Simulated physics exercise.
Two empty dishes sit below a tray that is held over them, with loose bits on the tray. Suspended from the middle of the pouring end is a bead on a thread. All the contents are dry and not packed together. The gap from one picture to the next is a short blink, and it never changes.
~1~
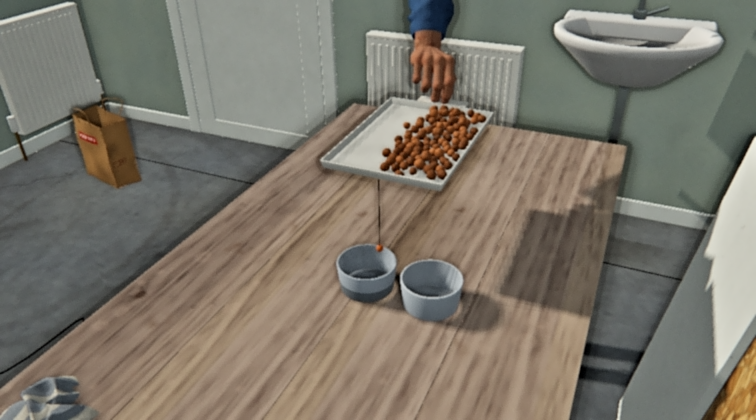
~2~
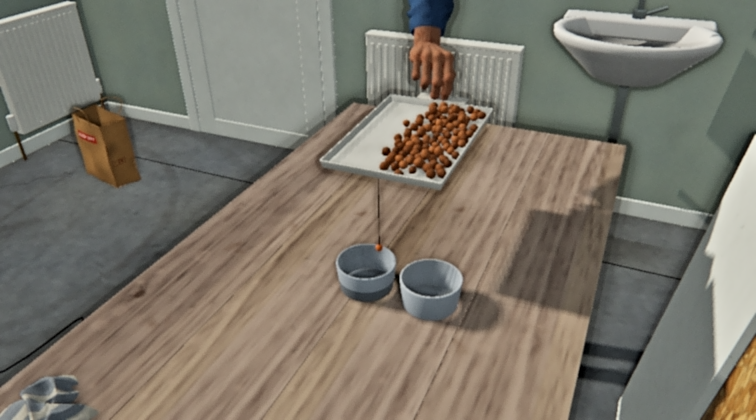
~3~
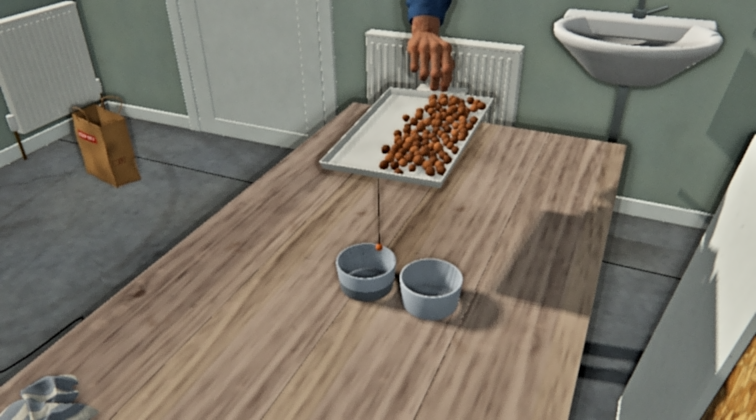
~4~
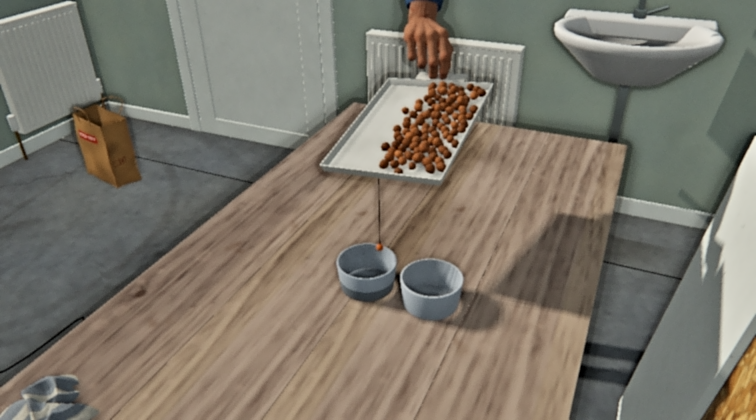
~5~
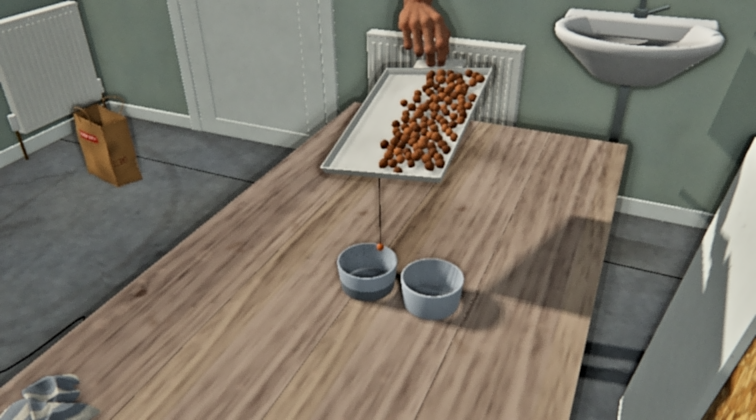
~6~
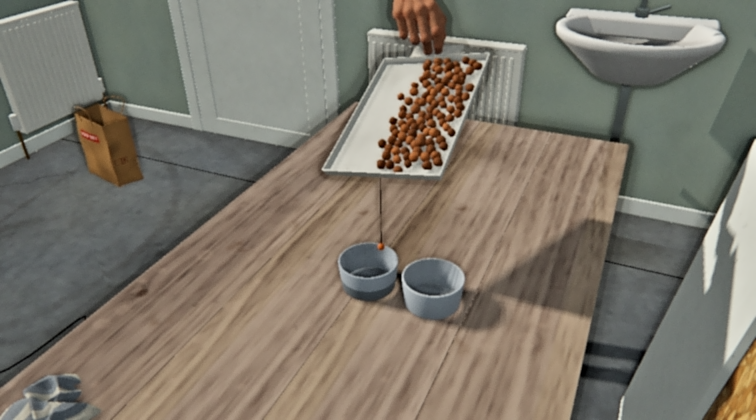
In the video, a hand at the far edge of a white tray of hazelnuts gradually raises that side above a wooden table, tilting the tray toward two empty gray dishes while a small bead hangs from its near edge.
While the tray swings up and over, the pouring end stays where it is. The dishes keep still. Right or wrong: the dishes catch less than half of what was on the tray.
Right - they catch less than half.
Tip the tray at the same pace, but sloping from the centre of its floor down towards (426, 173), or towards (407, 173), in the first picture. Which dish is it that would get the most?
Tilt 1: Right-side dish. Tilt 2: Right-side dish.
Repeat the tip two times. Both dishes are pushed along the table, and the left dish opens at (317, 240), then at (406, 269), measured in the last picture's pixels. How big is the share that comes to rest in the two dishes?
About 60 and 0 per cent respectively.
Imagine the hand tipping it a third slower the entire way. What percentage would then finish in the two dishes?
About 20 %.
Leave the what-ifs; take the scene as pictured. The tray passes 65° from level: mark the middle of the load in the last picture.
In the last view the centre sits at roughly (363, 141).
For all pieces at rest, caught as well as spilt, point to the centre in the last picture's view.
Last view, centre at rest - approx. (322, 273).
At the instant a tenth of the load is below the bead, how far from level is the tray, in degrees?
Close to 80° of tilt at that moment.
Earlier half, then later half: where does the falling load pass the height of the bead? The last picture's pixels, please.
At (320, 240) for the first part, then at (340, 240) for the others.
Just after the last frame, tray tipped steeply; almost all on the tray; just a few in the left dish; just a few outside both; about a tenth in the air.
A moment on, tray tipped past a quarter turn; roughly a third on the tray; about a tenth in the left dish; roughly a quarter outside both; roughly a third in the air.
Further on, tray tipped past a quarter turn; roughly a quarter in the left dish; the larger part outside both.
When it is over, tray tipped past a quarter turn; not one in the right dish; roughly a quarter in the left dish; the larger part outside both.
